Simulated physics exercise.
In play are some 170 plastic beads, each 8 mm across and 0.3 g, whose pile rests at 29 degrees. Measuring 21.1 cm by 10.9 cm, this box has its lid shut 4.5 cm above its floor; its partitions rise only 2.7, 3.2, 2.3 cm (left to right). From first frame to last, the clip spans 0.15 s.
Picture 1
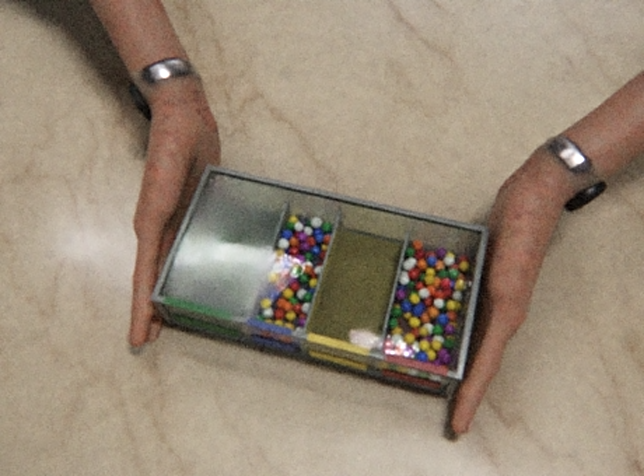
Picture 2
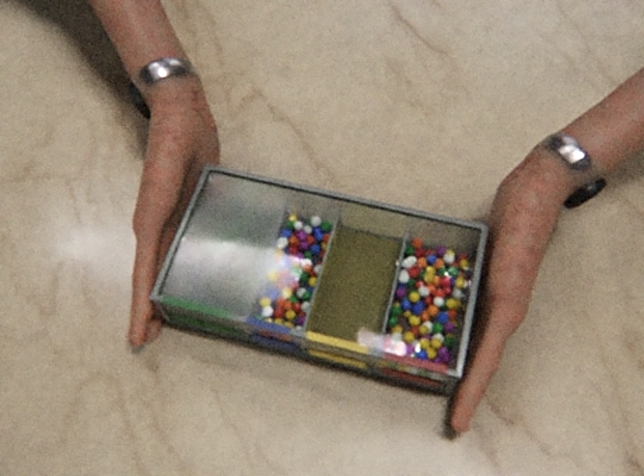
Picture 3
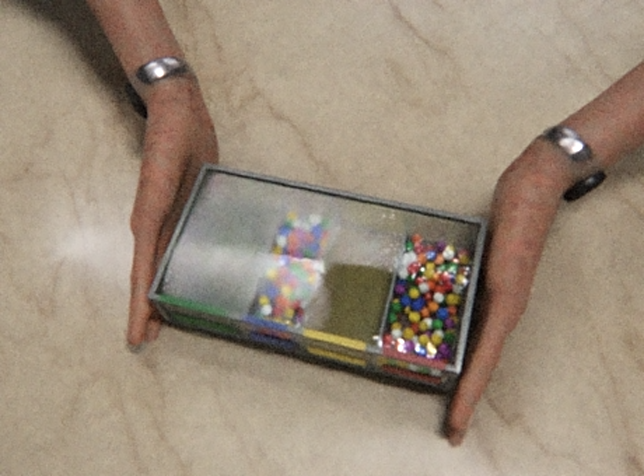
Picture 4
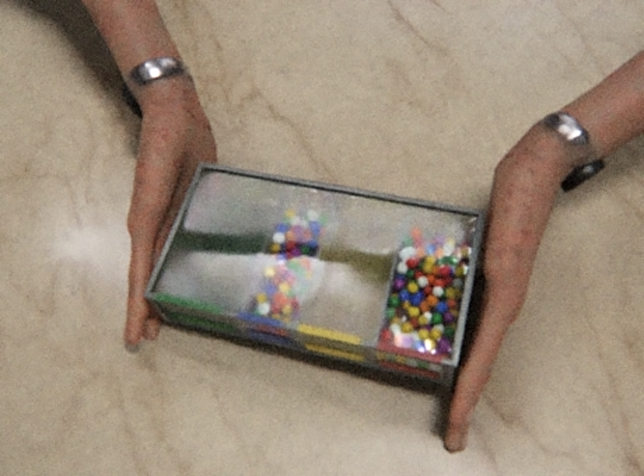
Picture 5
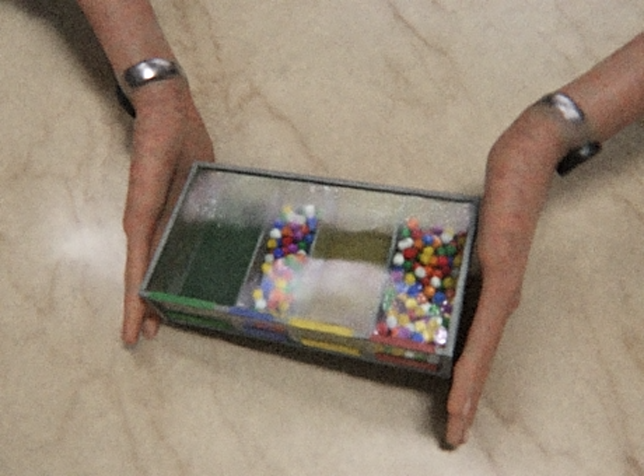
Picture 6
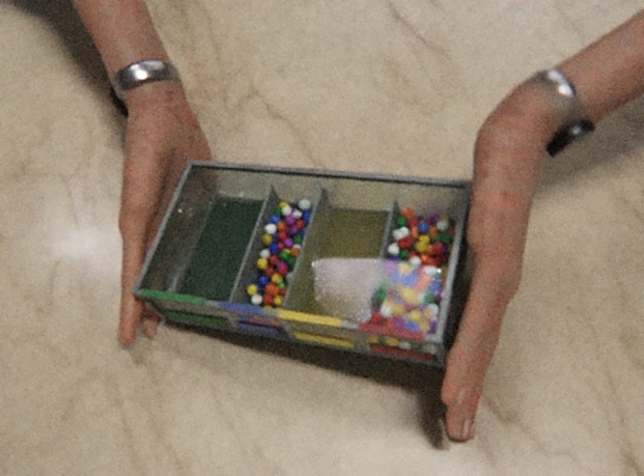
Two hands gradually tilt a clear-lidded box of colorful beads on a marbled surface.
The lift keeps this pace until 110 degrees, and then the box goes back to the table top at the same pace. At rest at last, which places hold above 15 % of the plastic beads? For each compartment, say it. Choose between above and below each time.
Red compartment: Below, blue compartment: Below, green compartment: Above, yellow compartment: Below.
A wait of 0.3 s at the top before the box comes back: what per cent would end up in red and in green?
That would leave red with 0 percent and green with 100 percent.
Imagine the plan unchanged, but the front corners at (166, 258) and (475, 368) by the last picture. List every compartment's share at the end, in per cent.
Red 75 %, blue 20 %, green 0 %, yellow 5 %.
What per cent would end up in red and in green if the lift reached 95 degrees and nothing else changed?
With that change you'd see red at 0 % and green at 55 %.
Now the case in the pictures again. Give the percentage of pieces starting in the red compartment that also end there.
About 0 in a hundred.
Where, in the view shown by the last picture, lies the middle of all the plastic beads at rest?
After settling, the middle sits near (218, 255).
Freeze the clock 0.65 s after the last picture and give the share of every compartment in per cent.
You'd find red at 25, blue at 35, green at 15 and yellow at 25 per cent.
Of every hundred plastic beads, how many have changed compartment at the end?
Roughly 100 in a hundred.
Then, 0.65 s after the last picture, tilt 110 degrees; red 25 %, blue 35 %, green 15 %, yellow 25 %.
Then, 1.09 s after the last picture, tilt 48 degrees; green 90 %, yellow 10 %.
Then, 1.60 s after the last picture, tilt 0 degrees; green 90 %, yellow 10 %.
In the end, red 0 %, blue 0 %, green 90 %, yellow 10 %.
